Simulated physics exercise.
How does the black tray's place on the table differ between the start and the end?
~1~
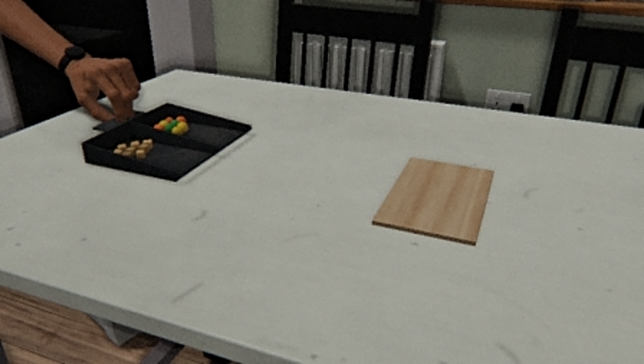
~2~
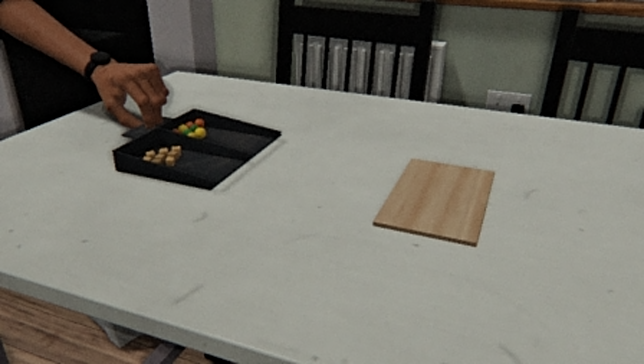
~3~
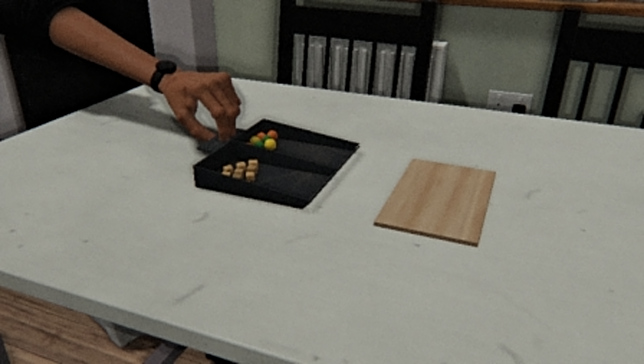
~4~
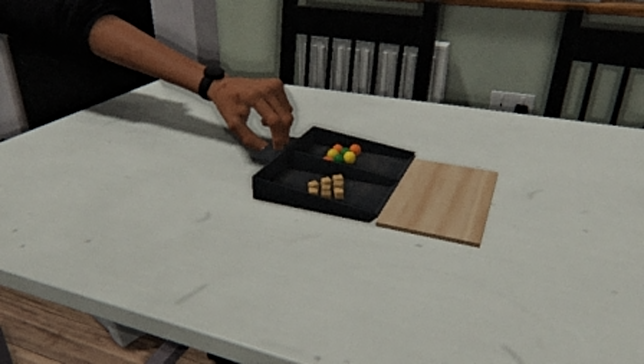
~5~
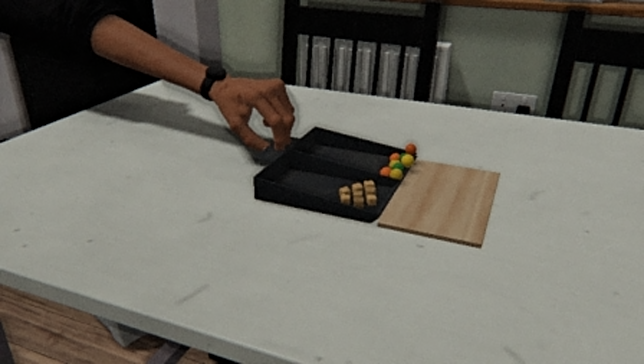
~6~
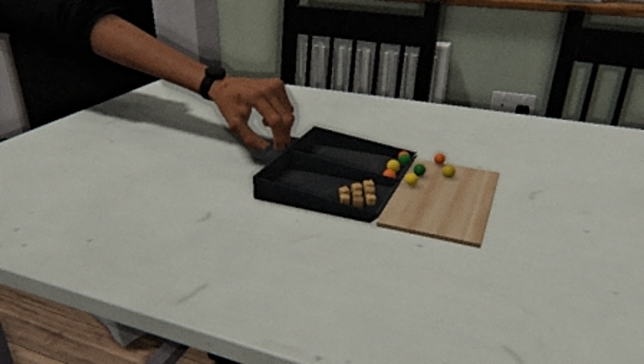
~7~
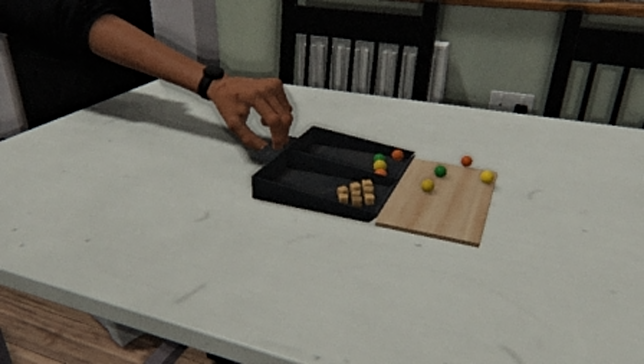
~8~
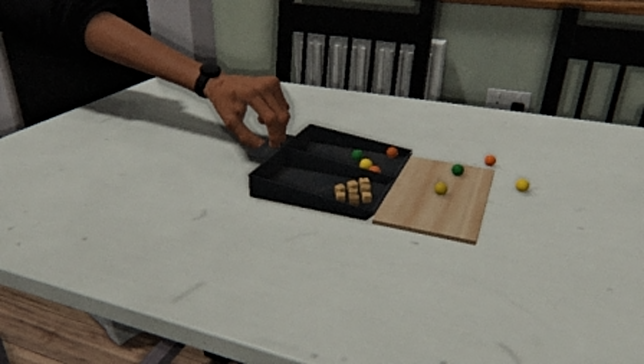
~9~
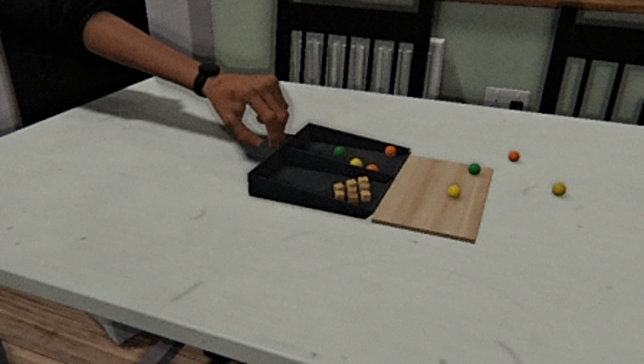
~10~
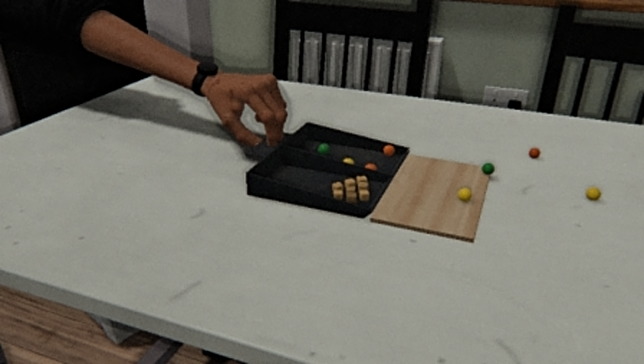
At the start the tray is on the left side of the table, well apart from the wooden board. At the end it is farther right, resting against the board's left edge.
